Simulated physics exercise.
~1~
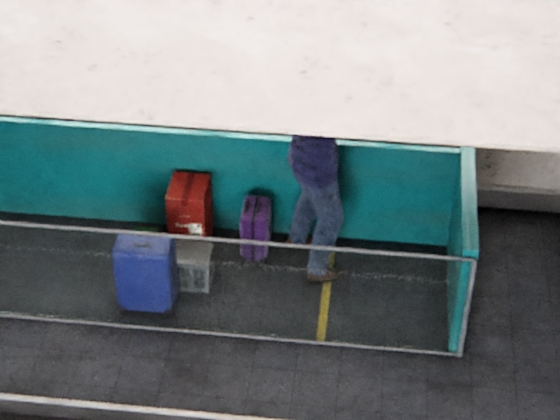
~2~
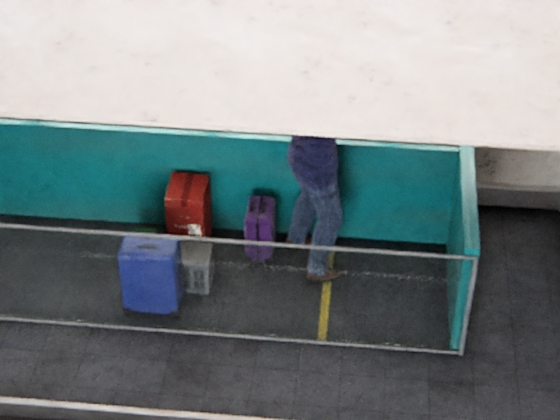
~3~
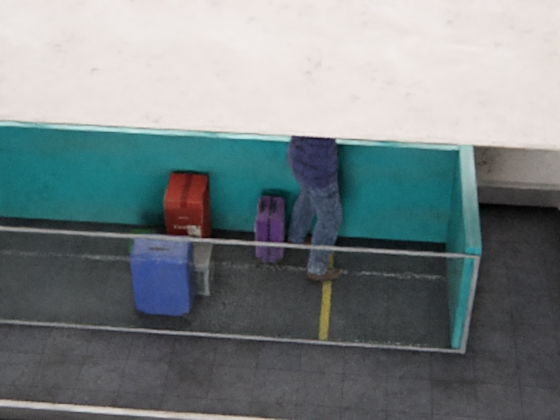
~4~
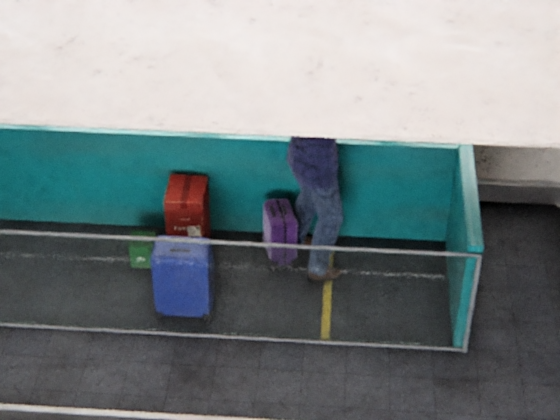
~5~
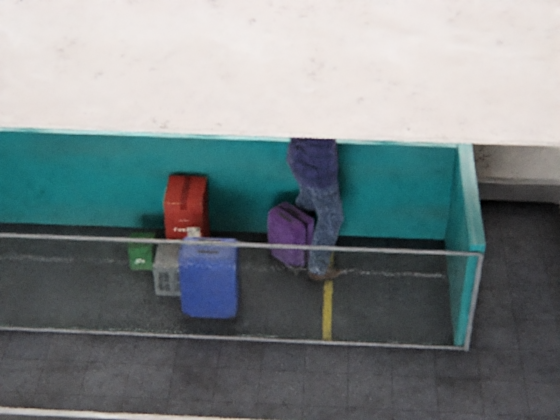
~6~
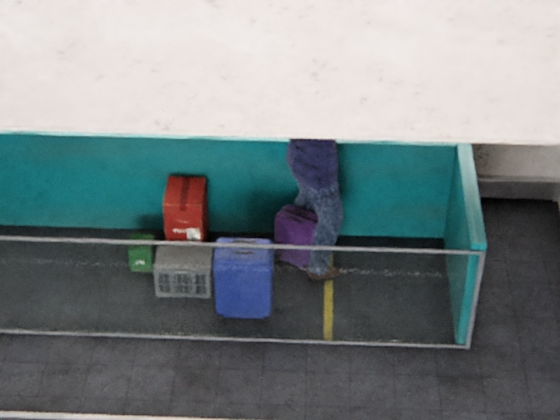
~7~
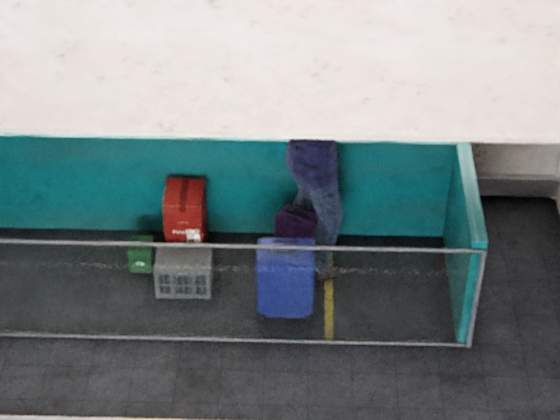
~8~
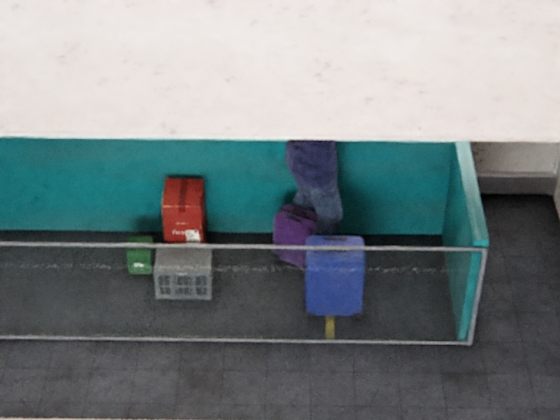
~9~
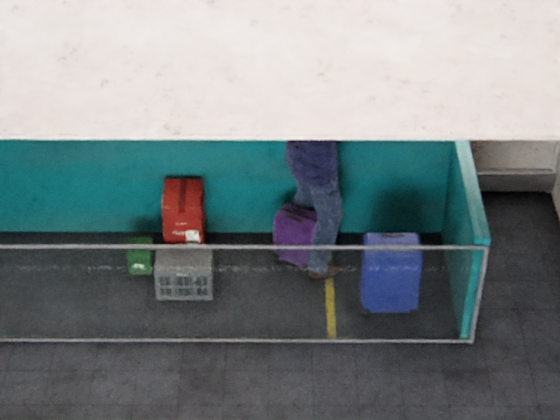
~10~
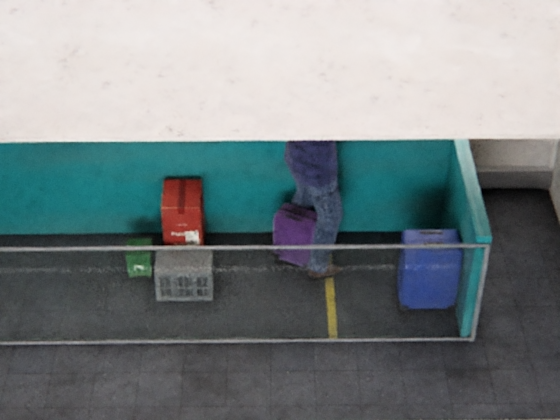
A big blue wheeled case rolls rightward along the front of a narrow bay with teal walls and a clear front panel, seen from above. A red bag, a grey crate and a small green tub stay still on the left, while a person stands near a yellow floor line, upper body hidden by a pale overhang. A small purple case also rolls right, turning as it reaches the person's legs, where it stops. The blue case uncovers the crate and tub, passes before the purple case and crosses the line. It ends upright near the right wall, the others left of the line.
